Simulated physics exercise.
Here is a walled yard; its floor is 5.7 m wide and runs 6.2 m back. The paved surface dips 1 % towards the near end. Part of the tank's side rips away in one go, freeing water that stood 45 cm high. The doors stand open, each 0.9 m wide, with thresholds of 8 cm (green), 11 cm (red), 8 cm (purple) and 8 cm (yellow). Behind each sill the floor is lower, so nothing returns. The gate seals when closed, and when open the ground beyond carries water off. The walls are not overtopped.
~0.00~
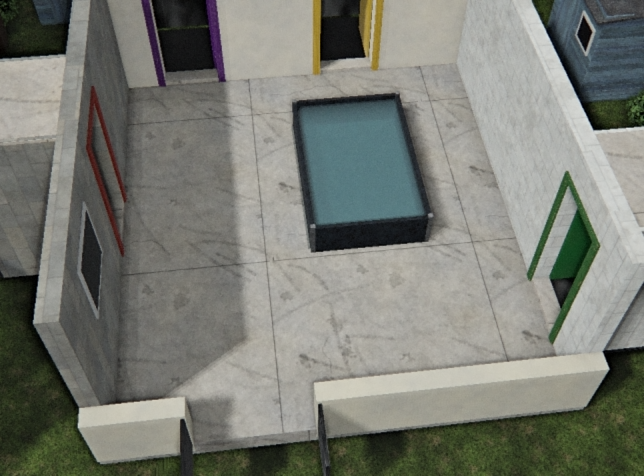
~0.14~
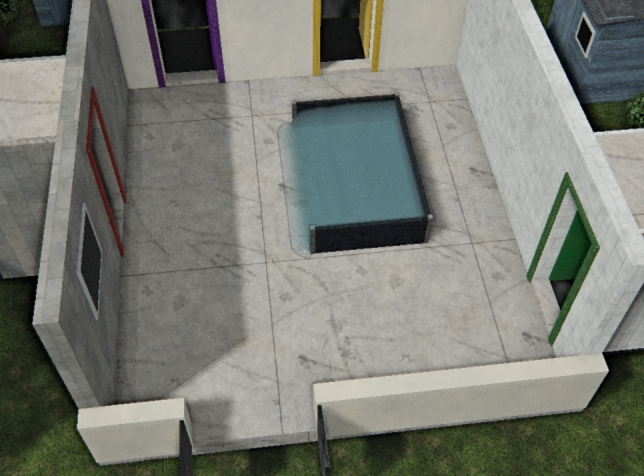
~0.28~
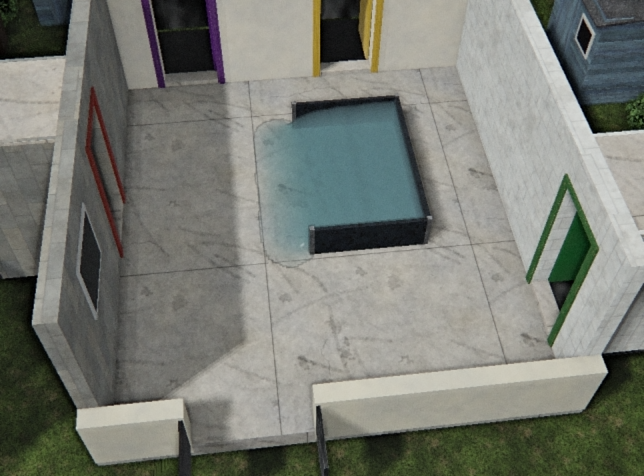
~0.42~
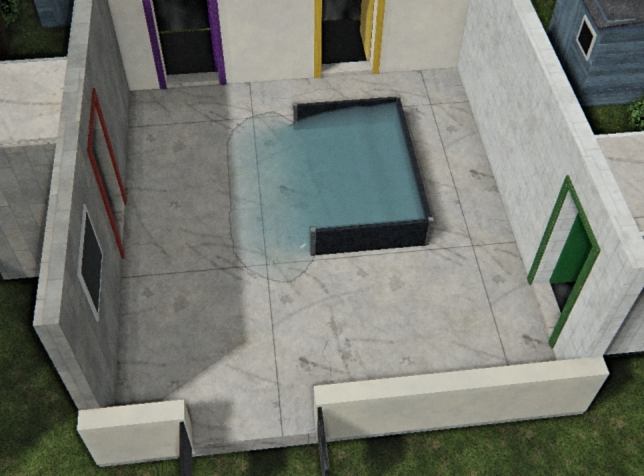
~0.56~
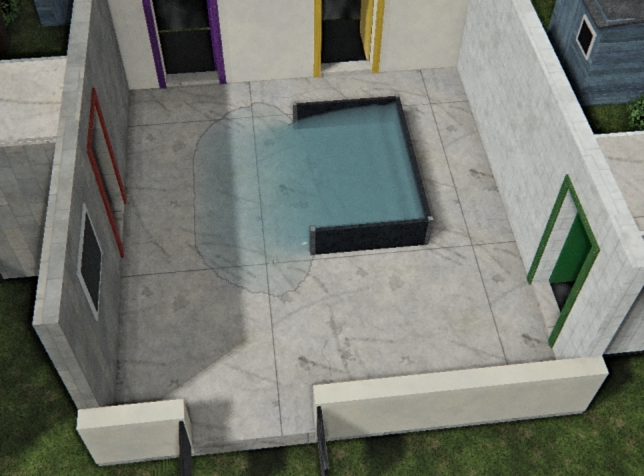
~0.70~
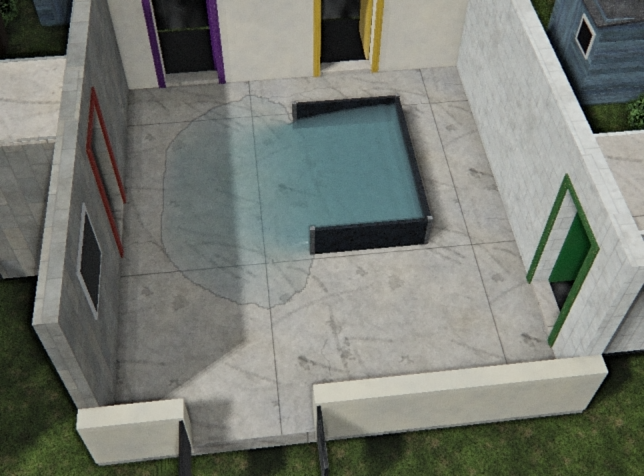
The clip opens on a walled, stone-paved yard seen from above, with a dark-sided tank of still, blue-green water near its middle. The tank's left side gives way and water pours out across the paving. The thinning sheet spreads leftward, widening into a rounded pool that reaches into the shaded area.
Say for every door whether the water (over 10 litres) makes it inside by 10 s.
Within that time: At the green door it stays under the limit; at the red door it passes the limit; at the purple door it goes over the limit; at the yellow door it does not reach the limit.
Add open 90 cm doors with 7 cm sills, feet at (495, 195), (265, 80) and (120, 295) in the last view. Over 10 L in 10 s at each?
In turn: Below, below, over.
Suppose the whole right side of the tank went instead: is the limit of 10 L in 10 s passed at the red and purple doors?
Against that limit: Red under, purple under.
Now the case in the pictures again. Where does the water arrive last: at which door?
Last comes the green one.
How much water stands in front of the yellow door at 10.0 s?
Some 3.0 cm.
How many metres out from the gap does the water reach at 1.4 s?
About 3.4 m.
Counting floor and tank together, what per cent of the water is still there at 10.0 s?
About 72 per cent.
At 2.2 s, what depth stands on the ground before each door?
In cm: Green 0, red 27, purple 7, yellow 0.
After 1.4 s water covers 35 % of the floor and is deepest (28 cm) near (125, 190); green door not reached, red door 25 cm at the sill, 13 L in, purple door not reached, yellow door not reached.
After 2.2 s water covers 40 % of the floor and is deepest (28 cm) near (130, 94); green door not reached, red door 27 cm at the sill, 79 L in, purple door 7 cm at the sill, 0 L in, yellow door not reached.
After 3.5 s water covers 45 % of the floor and is deepest (24 cm) near (115, 420); green door not reached, red door 16 cm at the sill, 146 L in, purple door 13 cm at the sill, 10 L in, yellow door not reached.
After 6.0 s water covers 75 % of the floor and is deepest (13 cm) near (115, 434); green door not reached, red door 7 cm at the sill, 156 L in, purple door 6 cm at the sill, 23 L in, yellow door 3 cm at the sill, 0 L in.
After 10.0 s water covers 95 % of the floor and is deepest (10 cm) near (544, 388); green door 7 cm at the sill, 0 L in, red door 3 cm at the sill, 156 L in, purple door 2 cm at the sill, 23 L in, yellow door 3 cm at the sill, 0 L in.
